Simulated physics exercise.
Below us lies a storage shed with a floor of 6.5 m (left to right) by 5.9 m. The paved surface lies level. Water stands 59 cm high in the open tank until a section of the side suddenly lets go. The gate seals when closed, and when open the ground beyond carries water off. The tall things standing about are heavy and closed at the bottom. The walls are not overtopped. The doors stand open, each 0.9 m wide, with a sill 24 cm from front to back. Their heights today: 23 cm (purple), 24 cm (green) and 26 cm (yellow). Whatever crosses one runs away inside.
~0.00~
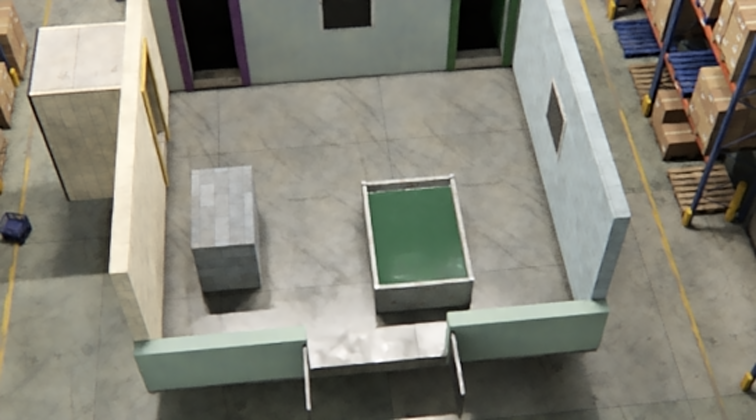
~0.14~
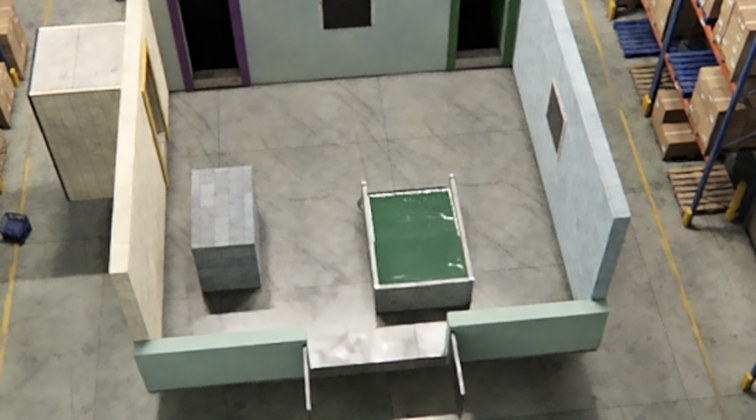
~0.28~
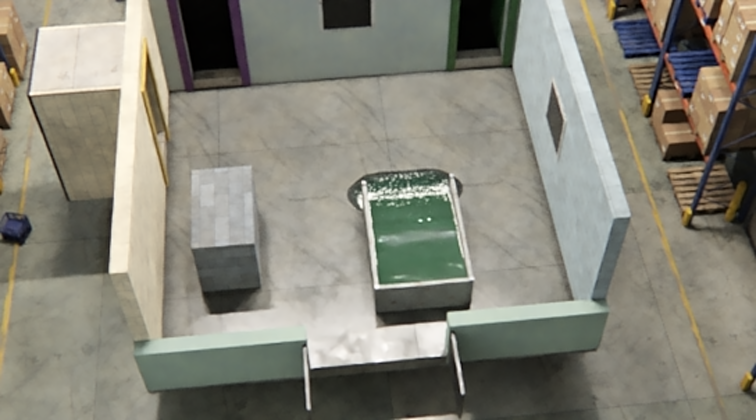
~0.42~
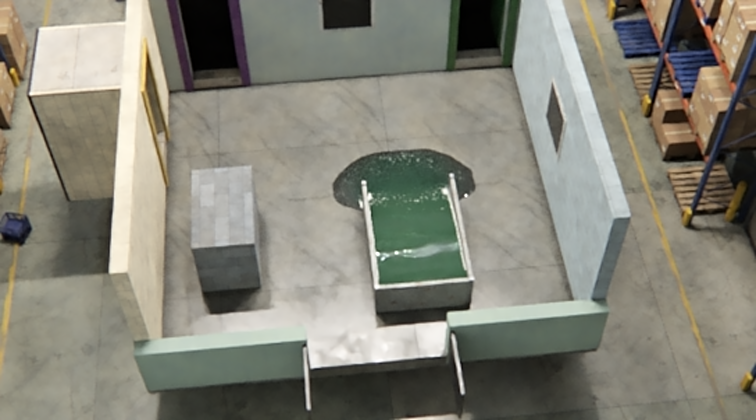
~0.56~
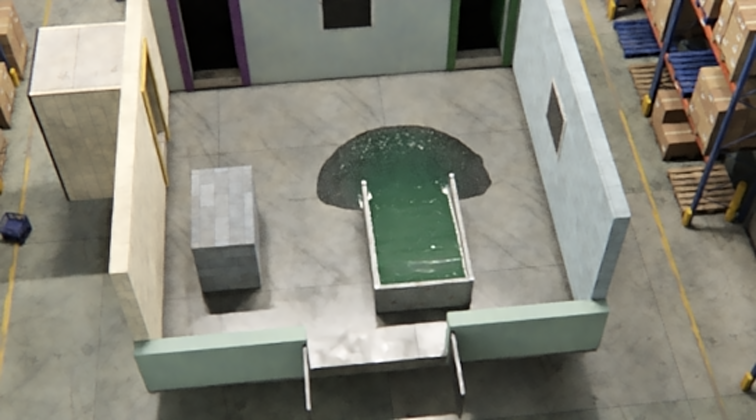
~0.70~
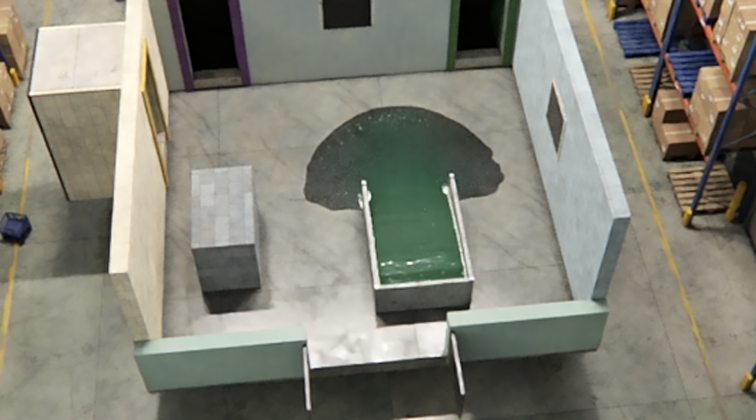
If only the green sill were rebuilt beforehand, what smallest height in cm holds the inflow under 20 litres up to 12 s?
About 16 cm.
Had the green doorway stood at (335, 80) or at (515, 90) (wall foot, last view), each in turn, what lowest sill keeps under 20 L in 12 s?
Roughly 16 and 17 cm.
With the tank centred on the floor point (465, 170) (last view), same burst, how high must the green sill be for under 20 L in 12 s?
About 31 cm.
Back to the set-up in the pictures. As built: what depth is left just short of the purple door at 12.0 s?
Some 5.5 cm.
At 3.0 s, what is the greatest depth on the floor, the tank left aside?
About 26 cm.
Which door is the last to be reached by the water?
Last comes the yellow one.
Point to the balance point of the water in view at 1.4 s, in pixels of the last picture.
At about (406, 205).
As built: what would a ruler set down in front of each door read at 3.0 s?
Depths in cm: Purple 10, green 23, yellow 0.
After 1.4 s water covers 30 % of the floor, deepest (24 cm) near (399, 198); it has not reached the green door.
After 3.0 s water covers 40 % of the floor, deepest (26 cm) near (504, 70); 23 cm at the green door, 1 litre in over its 24 cm sill.
After 12.0 s water covers 95 % of the floor, deepest (7 cm) near (162, 357); 3 cm at the green door, 3 litres in over its 24 cm sill.
At the green door as built, the water arrived by 1.5 s and peaked near 23 cm at 3.0 s.
With a sill of 14 cm, 31 litres would have come in within the 12 s; with 19 cm, 9 litres. So under 20 litres takes about 16 cm.
